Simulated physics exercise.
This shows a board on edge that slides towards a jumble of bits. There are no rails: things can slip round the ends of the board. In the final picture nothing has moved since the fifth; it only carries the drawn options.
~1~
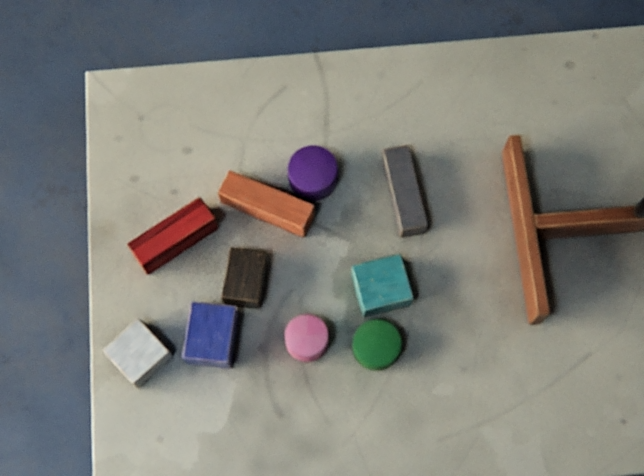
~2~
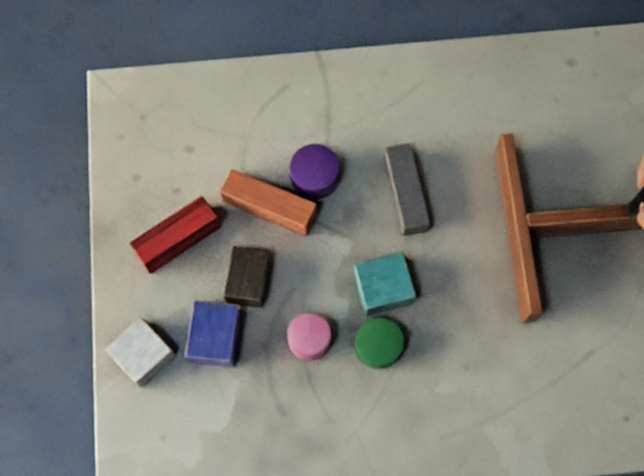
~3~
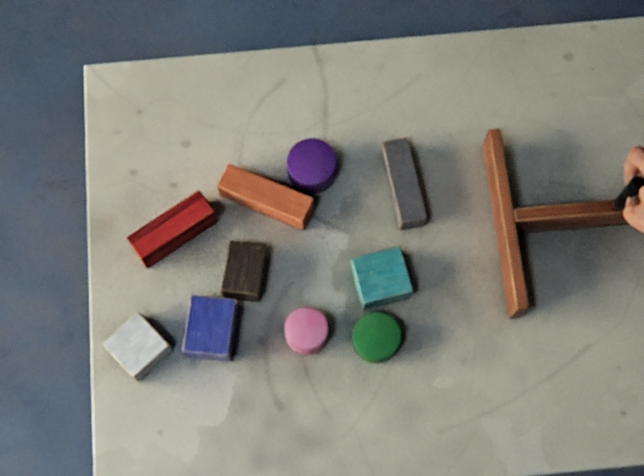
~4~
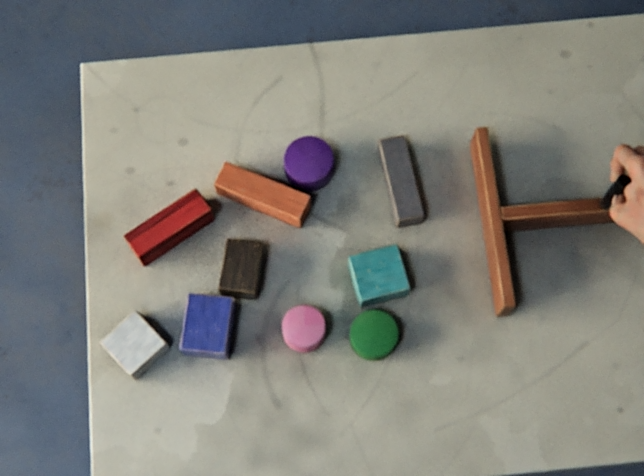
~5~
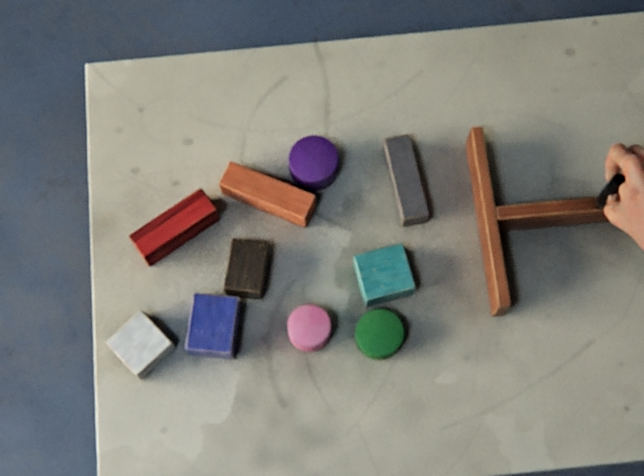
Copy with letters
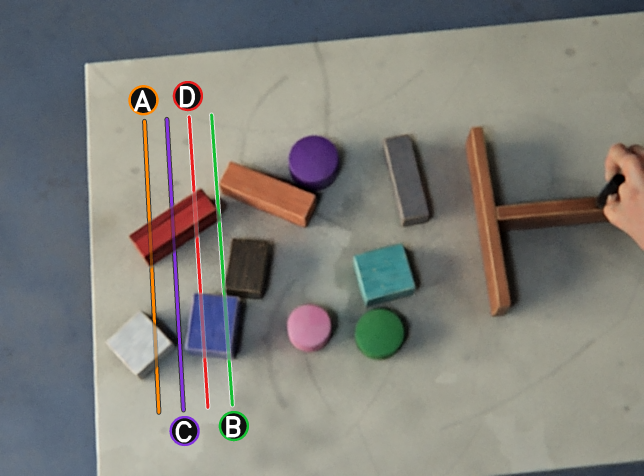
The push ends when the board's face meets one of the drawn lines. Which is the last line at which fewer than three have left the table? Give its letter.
No third one falls up to C.
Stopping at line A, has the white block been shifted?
Yes.
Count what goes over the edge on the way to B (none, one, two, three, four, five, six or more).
By then, none.
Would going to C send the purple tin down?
No.
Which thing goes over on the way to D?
The white block goes over.
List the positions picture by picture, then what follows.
In the first frame, orange bar (267, 204); turquoise block (382, 286); purple tin (313, 174).
In the second frame, board (522, 220); black block (247, 276).
In the third frame, board (508, 216); blue block (211, 329).
In the fourth frame, board (495, 214); grey bar (400, 182).
In the fifth frame, board (491, 214); pink tin (310, 328); orange bar (268, 195); turquoise block (384, 275).
On the marked copy, A at (151, 260); B at (222, 253); C at (175, 258); D at (198, 256).
Following C. Soon after the start, board (377, 225); green tin (363, 342); purple tin (308, 164).
Later, board (263, 236); red stick (150, 239); orange bar (186, 192).
In the end, board (174, 244); white block over the edge; red stick over the edge; two fallen.
As for the rest, A drops four; B is within the limit but short; D is within the limit but short.
